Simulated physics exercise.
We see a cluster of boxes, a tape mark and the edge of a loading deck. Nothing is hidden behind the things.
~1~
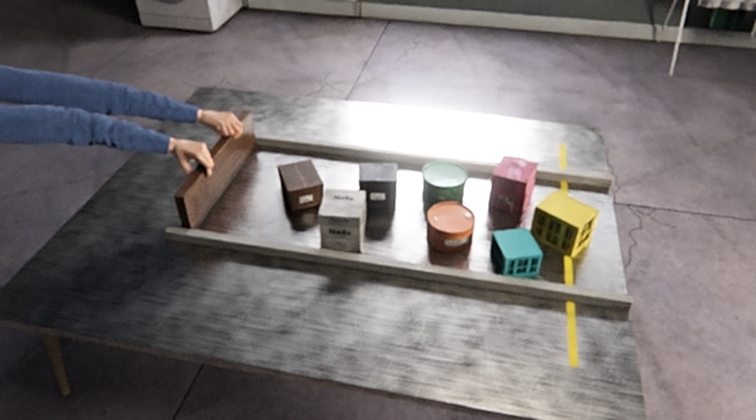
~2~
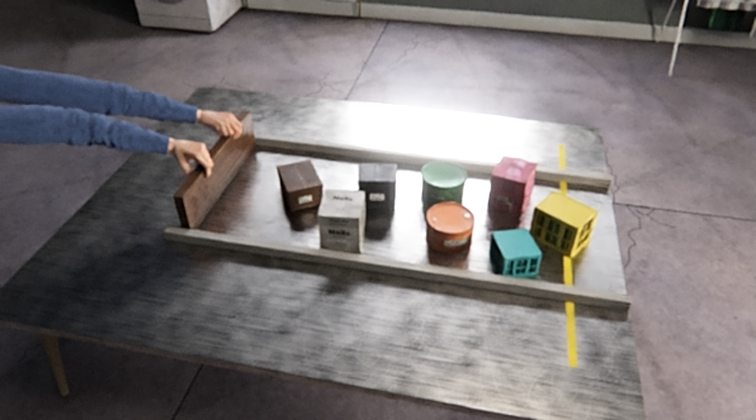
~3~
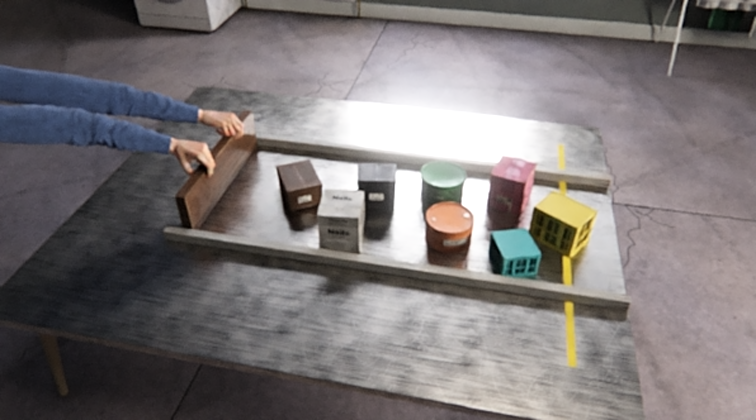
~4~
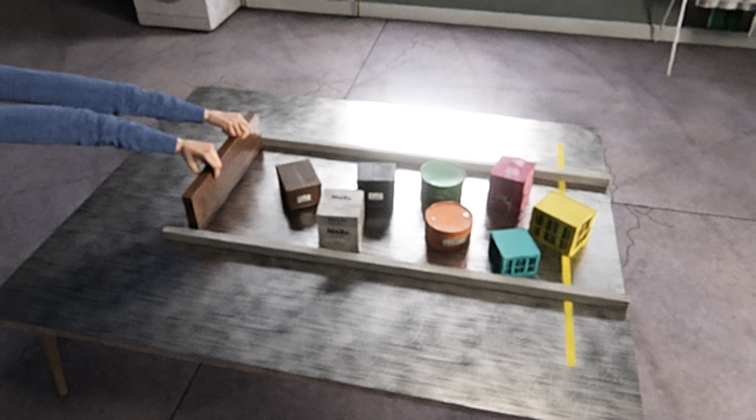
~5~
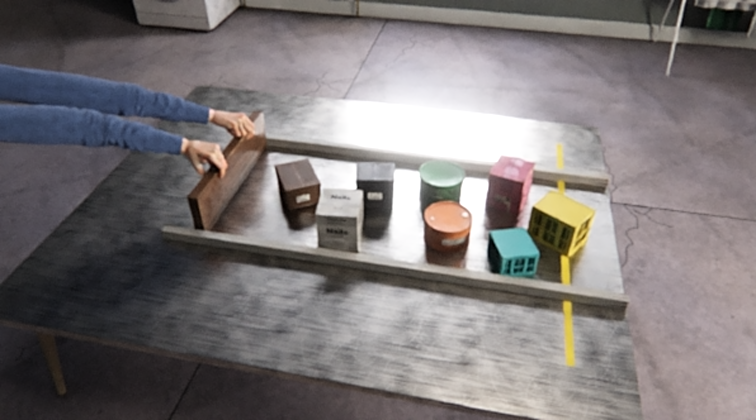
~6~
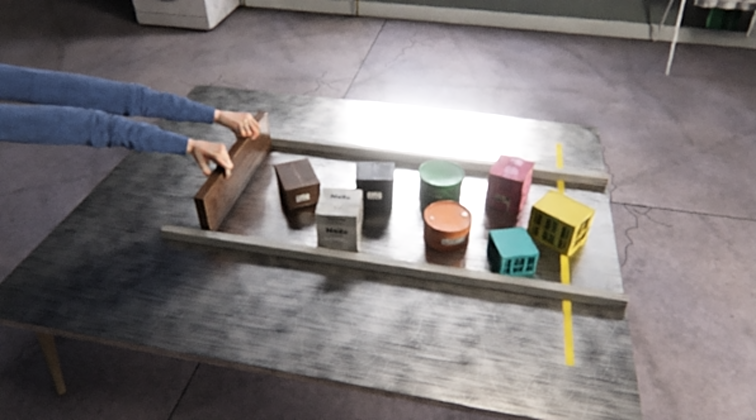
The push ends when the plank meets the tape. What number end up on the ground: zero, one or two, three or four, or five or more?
The number that fall off is five or more.
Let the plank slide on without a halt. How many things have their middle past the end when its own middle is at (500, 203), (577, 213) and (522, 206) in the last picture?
It would be 0, 5 and 1.
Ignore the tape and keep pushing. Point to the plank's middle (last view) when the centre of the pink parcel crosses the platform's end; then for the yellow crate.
Near (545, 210) and (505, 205).
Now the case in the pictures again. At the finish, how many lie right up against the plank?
It touches 3.
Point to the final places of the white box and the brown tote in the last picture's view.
The white box at (591, 255), the brown tote at (585, 228).
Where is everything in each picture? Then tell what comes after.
In the first frame, yellow crate (563, 223); turquoise crate (515, 253); pink parcel (512, 185); plank (220, 168); tape (567, 232).
In the second frame, turquoise crate (514, 253); plank (219, 168).
In the third frame, pink parcel (511, 185); orange canister (449, 228).
In the fourth frame, yellow crate (561, 223); green pail (442, 183).
In the fifth frame, turquoise crate (512, 252); white box (340, 219).
In the sixth frame, yellow crate (560, 222); turquoise crate (512, 252); pink parcel (509, 184); plank (238, 169); tape (563, 231).
Soon after, none off yet; yellow crate at rest near (560, 222); turquoise crate at rest near (512, 252); pink parcel at rest near (509, 184).
Then, none off yet; yellow crate at rest near (560, 222); turquoise crate moved about its own width near (548, 264); pink parcel moved a little near (518, 184).
By the end, the number that fall off is five or more; fallen, black tote, orange canister, pink parcel, turquoise crate and yellow crate.
